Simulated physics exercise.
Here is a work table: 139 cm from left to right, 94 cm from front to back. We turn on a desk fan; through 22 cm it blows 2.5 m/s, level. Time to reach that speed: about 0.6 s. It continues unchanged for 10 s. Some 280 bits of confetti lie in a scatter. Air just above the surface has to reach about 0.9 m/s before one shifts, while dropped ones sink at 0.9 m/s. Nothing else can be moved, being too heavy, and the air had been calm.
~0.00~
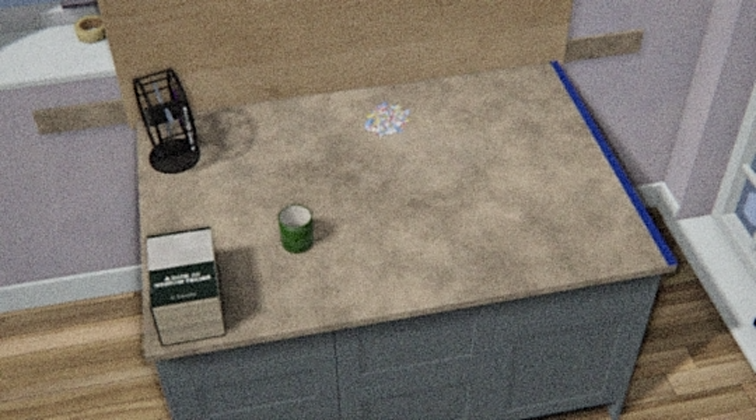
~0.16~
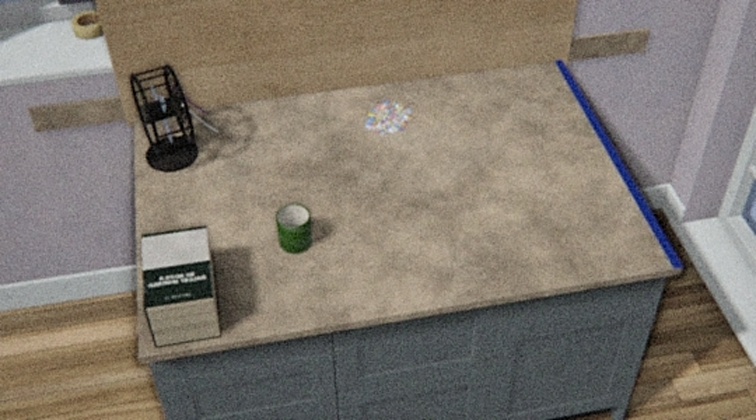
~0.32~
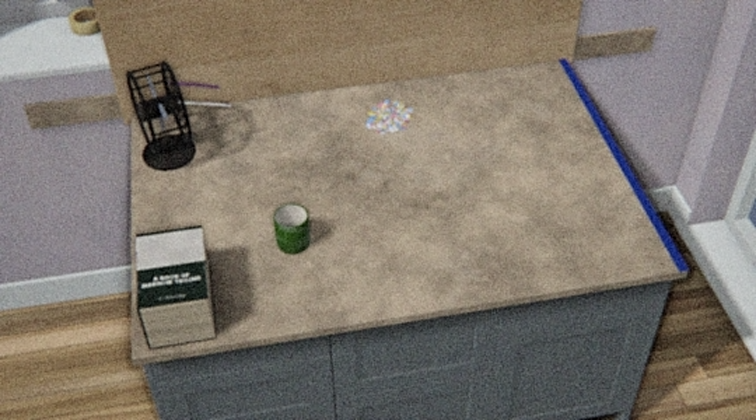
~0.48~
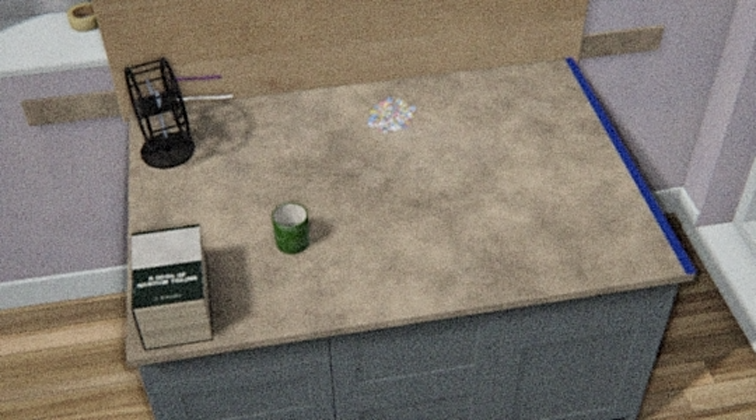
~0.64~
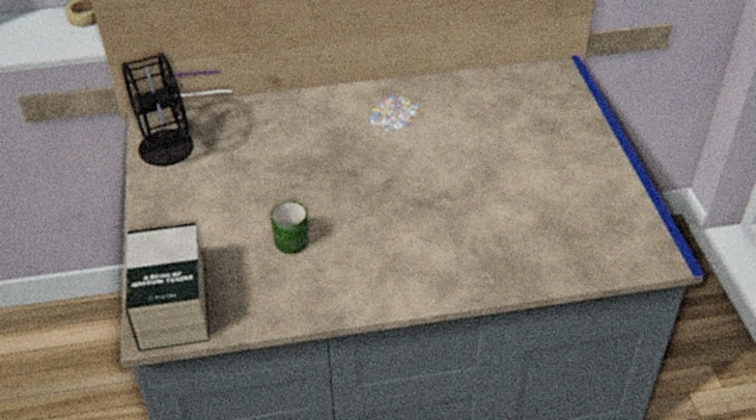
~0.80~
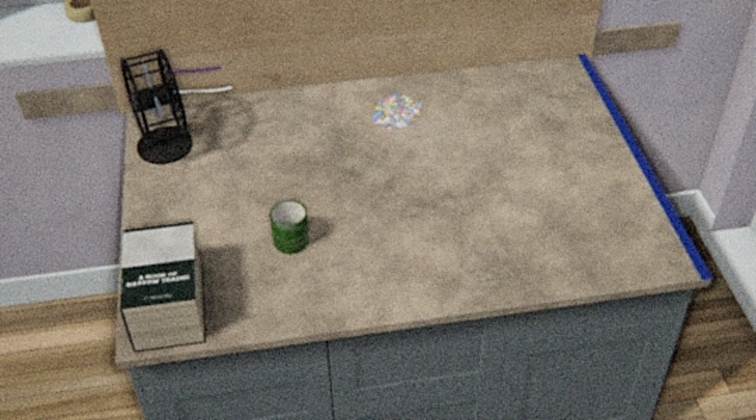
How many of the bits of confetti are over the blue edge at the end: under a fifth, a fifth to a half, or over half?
The share is one fifth up to one half.
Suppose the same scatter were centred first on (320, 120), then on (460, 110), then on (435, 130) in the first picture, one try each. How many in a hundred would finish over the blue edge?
30 %, 90 %, 40 %.
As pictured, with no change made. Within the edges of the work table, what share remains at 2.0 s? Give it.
Some 80 per cent.
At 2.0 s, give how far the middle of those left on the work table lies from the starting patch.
Measured offset: Approx. 55 cm.
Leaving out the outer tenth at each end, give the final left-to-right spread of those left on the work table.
Spread, left to right: Approx. 40 cm.
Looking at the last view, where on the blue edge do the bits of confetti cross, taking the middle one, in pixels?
Close to pixel (627, 129).
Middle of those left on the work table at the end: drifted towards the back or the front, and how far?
I'd say toward the front edge, by something like 30 centimetres.
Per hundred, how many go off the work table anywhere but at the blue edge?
I would put it at around 0 per cent.
After 2.0 s the count stands so, 16 % are over the blue edge; the middle of those still in play is near (592, 149).
After 3.2 s the count stands so, 30 % are over the blue edge; the middle of those still in play is near (573, 154).
After 5.5 s the count stands so, 36 % are over the blue edge; the middle of those still in play is near (568, 155).
After 10.0 s, at the end, 38 % are over the blue edge; the middle of those still in play is near (568, 155).
